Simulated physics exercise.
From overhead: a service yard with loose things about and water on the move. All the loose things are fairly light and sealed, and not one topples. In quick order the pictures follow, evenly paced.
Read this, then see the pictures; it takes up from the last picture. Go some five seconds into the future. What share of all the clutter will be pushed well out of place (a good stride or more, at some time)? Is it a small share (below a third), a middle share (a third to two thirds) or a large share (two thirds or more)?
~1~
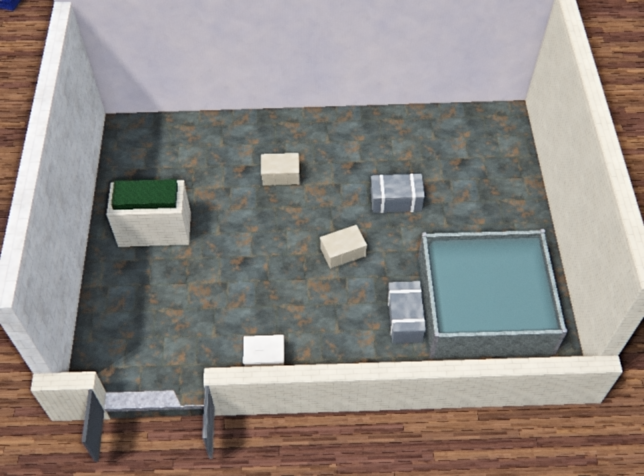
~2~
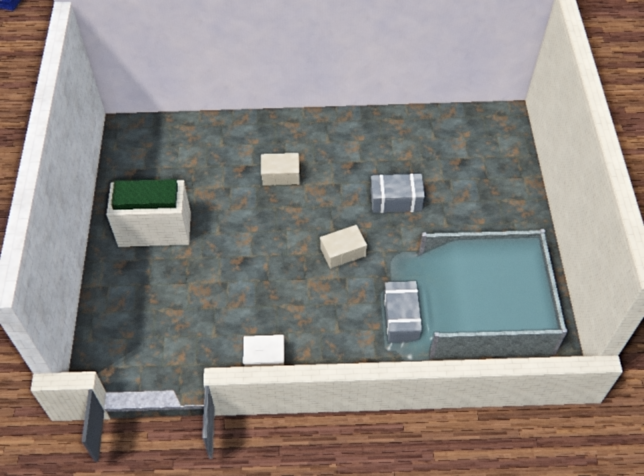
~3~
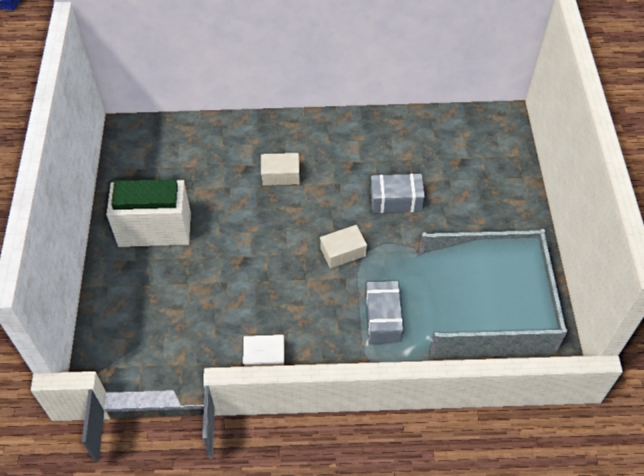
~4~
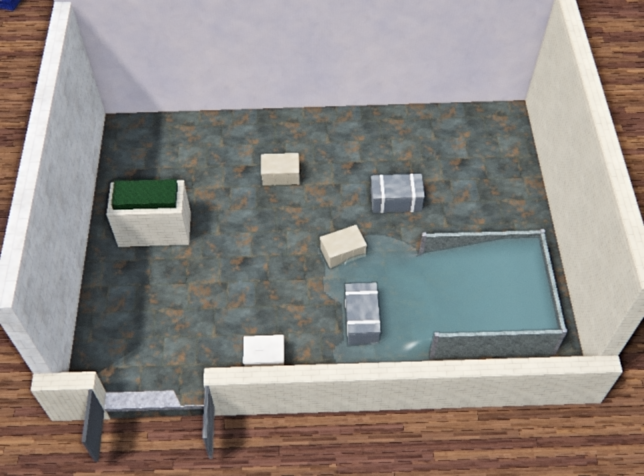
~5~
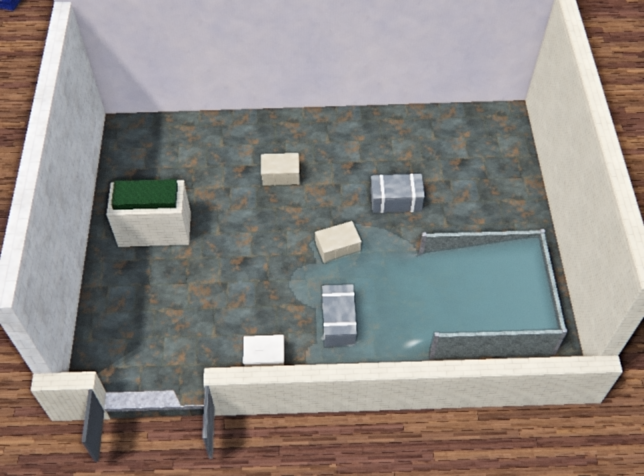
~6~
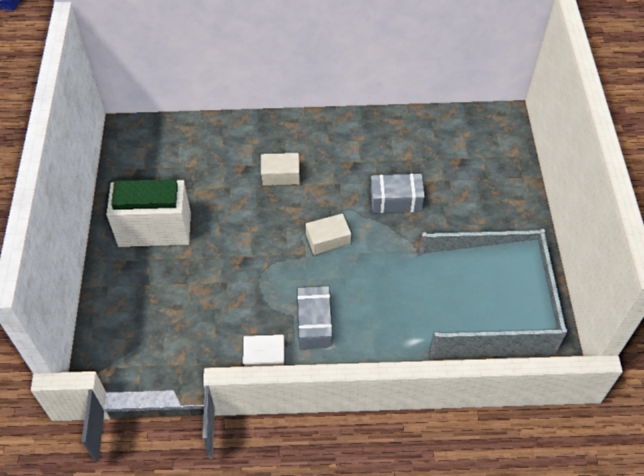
A large share, two thirds or more.
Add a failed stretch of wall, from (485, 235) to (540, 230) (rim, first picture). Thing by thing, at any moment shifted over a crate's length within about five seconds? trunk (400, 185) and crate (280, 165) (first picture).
Travelled less, then travelled at least that.
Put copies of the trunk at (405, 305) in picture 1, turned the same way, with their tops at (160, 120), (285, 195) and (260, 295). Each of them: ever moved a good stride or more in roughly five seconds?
One after the other: Never so far, shifted that much, yes.
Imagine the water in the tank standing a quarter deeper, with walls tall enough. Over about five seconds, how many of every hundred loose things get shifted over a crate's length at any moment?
I make it 80 per cent.
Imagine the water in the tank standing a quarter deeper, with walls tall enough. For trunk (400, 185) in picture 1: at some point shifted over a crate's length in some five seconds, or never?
Outcome: Stayed within that.
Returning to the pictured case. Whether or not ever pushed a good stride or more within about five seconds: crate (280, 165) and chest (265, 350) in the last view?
Each in turn - got displaced / got displaced.
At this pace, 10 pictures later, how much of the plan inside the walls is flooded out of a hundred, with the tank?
55 per cent.
A moment on, 2 of 5 are well off their spots; 0 afloat.
Next, 4 of 5 are well off their spots; 0 afloat.
Later, 4 of 5 are well off their spots; 3 afloat.
In the end, 4 of 5 are well off their spots, and 4 have been at some point; 3 afloat.
